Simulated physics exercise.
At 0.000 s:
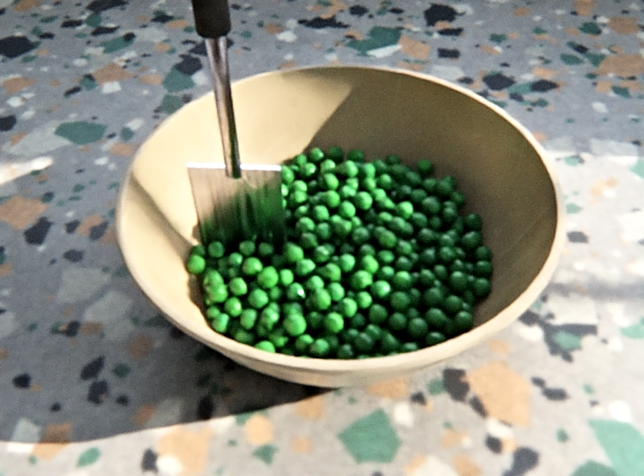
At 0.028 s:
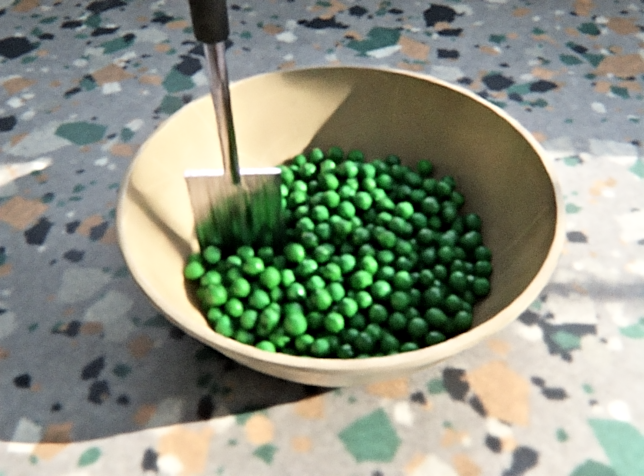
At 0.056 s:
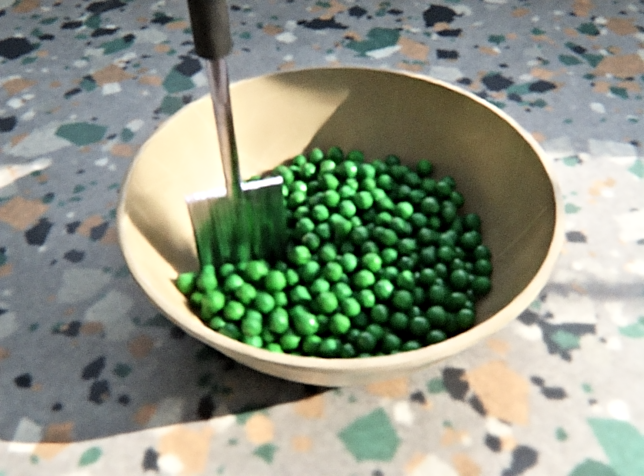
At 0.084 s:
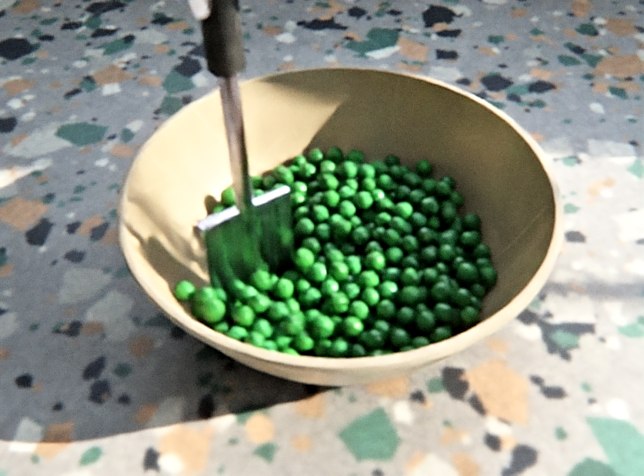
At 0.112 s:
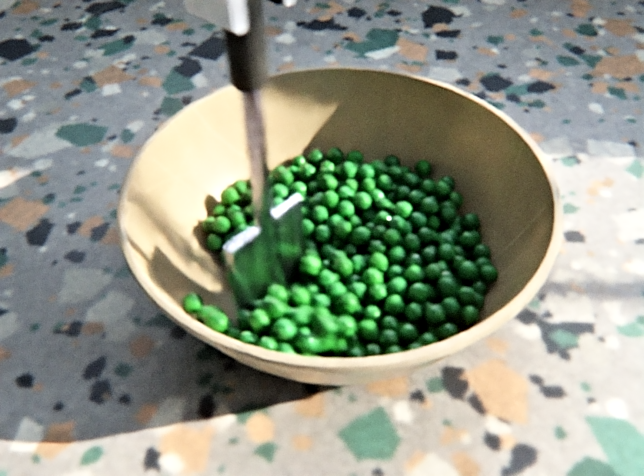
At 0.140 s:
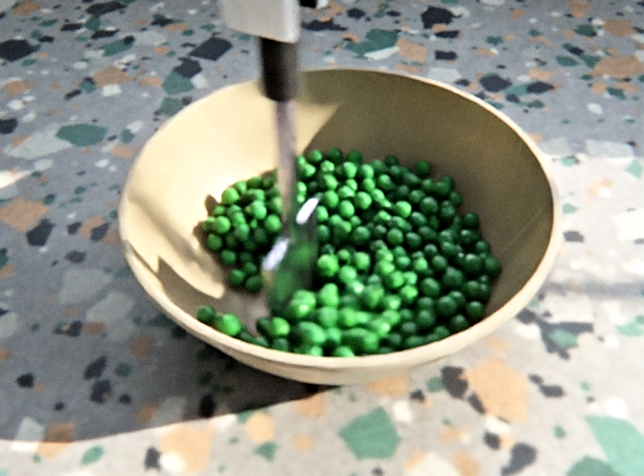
In the video, a metal spatula held upright by a robotic arm sweeps through green beads along the left side of a beige bowl, curving toward the front and turning as it pushes beads ahead of it.
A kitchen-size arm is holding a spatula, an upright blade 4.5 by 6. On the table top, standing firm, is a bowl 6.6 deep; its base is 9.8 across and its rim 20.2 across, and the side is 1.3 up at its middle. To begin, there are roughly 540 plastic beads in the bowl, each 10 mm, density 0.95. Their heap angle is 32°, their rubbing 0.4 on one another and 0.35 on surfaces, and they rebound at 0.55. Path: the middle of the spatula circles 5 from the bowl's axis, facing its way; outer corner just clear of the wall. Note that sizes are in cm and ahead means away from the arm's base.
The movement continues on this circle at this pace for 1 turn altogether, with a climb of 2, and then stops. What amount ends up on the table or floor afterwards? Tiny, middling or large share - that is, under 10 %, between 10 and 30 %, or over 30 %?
The share is tiny, under 10 %.
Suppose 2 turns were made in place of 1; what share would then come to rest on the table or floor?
Roughly 5 per cent.
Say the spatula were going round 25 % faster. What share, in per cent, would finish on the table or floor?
Then roughly 10 %.
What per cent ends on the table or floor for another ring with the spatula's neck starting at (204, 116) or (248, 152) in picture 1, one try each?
0 and 0 %.
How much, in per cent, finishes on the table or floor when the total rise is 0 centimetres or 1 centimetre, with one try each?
Trial one: Roughly 5 %; trial two: Roughly 5 %.
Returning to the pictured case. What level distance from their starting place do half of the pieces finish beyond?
Some 5 centimetres or so.
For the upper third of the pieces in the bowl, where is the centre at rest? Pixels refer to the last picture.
Somewhere close to (280, 244).
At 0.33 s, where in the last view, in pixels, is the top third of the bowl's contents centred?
Near (461, 195).
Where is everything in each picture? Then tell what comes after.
Spatula neck at (230, 141), 0° round; upper third of the load around (351, 239), from x 195 to 485, top at y 155; 537 in the bowl, in the first picture.
Spatula neck at (228, 147), 6° round; upper third of the load around (348, 240), from x 195 to 485, top at y 155, in the second picture.
Spatula neck at (230, 164), 21° round; upper third of the load around (348, 256), from x 185 to 485, top at y 155, in the third picture.
Spatula neck at (242, 181), 37° round; upper third of the load around (346, 272), from x 185 to 490, top at y 155, in the fourth picture.
Spatula neck at (262, 196), 53° round; upper third of the load around (347, 280), from x 195 to 490, top at y 155, in the fifth picture.
Spatula neck at (290, 207), 69° round; upper third of the load around (361, 286), from x 205 to 490, top at y 155; 537 in the bowl, in the sixth picture.
By 0.33 s, 181° round, highest piece 8 above the table; 533 in the bowl, 4 in flight or on the tool.
By 0.53 s, 293° round, highest piece 9 above the table; 519 in the bowl, 13 on the table or floor, 5 in flight or on the tool.
By 0.82 s, 0° round, highest piece 5 above the table; 516 in the bowl, 21 on the table or floor.
By 1.52 s, 0° round, highest piece 5 above the table; 516 in the bowl, 21 on the table or floor.
Final count, 516 in the bowl, 21 on the table or floor. That is 4 % on the table or floor.
